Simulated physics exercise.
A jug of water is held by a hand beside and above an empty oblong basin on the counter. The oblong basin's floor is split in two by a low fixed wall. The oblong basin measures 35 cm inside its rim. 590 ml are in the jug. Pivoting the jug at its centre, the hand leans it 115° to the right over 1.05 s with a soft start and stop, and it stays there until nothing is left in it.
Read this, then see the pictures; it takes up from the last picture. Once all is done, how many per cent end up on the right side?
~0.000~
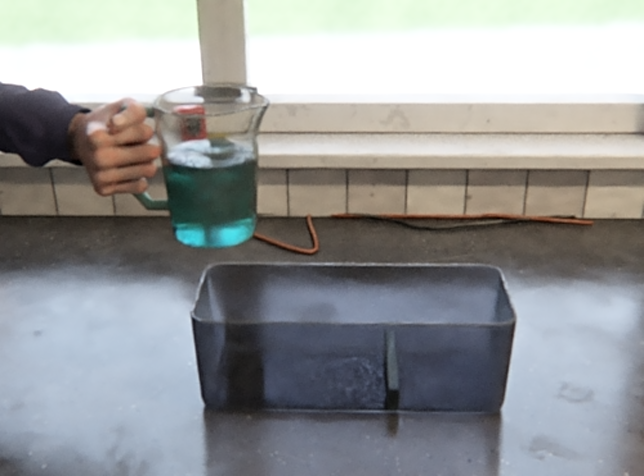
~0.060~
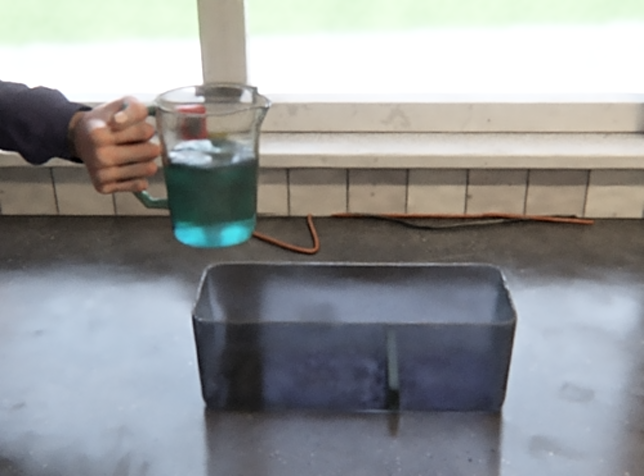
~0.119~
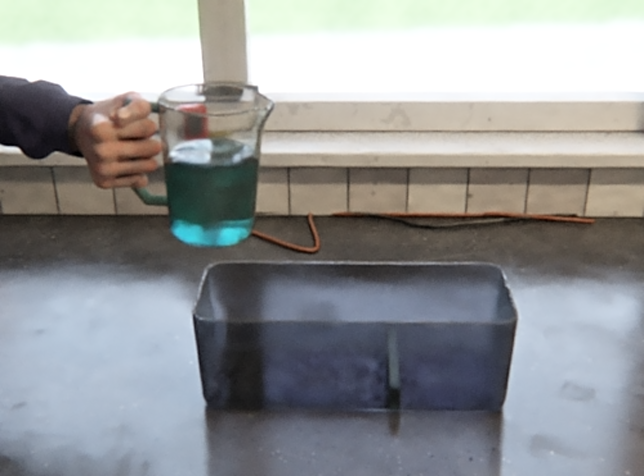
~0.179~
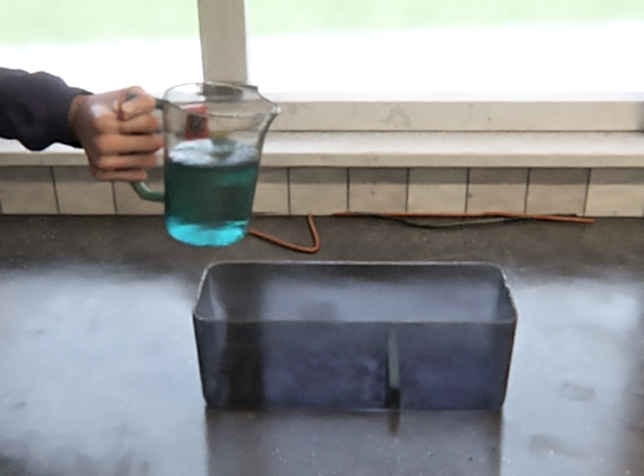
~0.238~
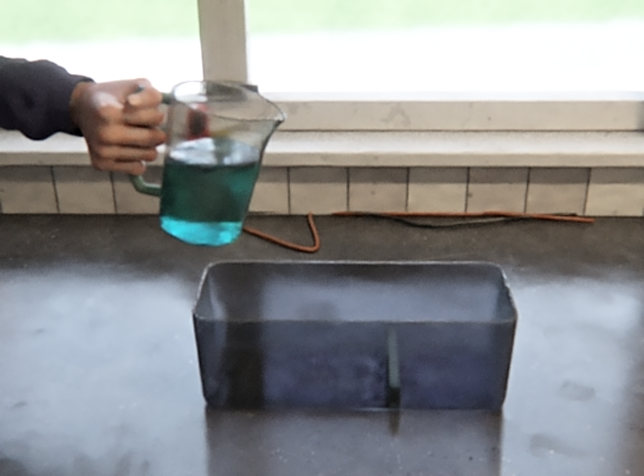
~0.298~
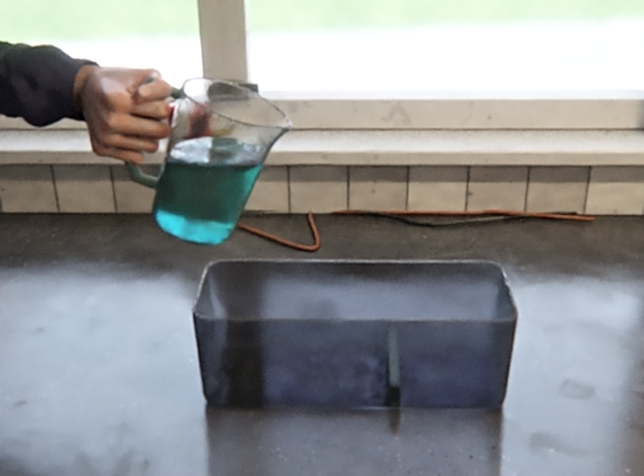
Roughly 13 percent ends up on the right side.
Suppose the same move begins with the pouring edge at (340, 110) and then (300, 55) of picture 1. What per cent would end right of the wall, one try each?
Try 1: Approx. 65 %; try 2: Approx. 30 %.
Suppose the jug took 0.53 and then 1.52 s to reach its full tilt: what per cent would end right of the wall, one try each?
Roughly 15 per cent the first time and 10 per cent the second.
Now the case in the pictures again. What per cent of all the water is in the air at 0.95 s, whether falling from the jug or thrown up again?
Roughly 22 per cent.
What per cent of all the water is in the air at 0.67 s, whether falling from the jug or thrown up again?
Near 12 per cent of it all.
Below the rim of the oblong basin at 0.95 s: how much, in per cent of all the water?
The fraction sits near 56 in a hundred.
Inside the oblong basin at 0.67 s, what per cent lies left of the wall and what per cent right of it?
About 0 % left, 0 % right.
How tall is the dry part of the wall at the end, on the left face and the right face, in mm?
On the left it's about 10 mm; on the right, about 24 mm.
Then, 0.67 s in, the tilt is 82° and 89 per cent is still to pour, 0 is left of the wall and 0 right of it.
Then, 0.95 s in, the tilt is 112° and 22 per cent is still to pour, 54 is left of the wall and 2 right of it.
Then, 1.24 s in, the tilt is 115° and 0 per cent is still to pour, 83 is left of the wall and 11 right of it.
Then, 1.55 s in, the tilt is 115° and 0 per cent is still to pour, 83 is left of the wall and 13 right of it.
Finally, 83 per cent lies left of the wall, 13 right of it and 5 outside.
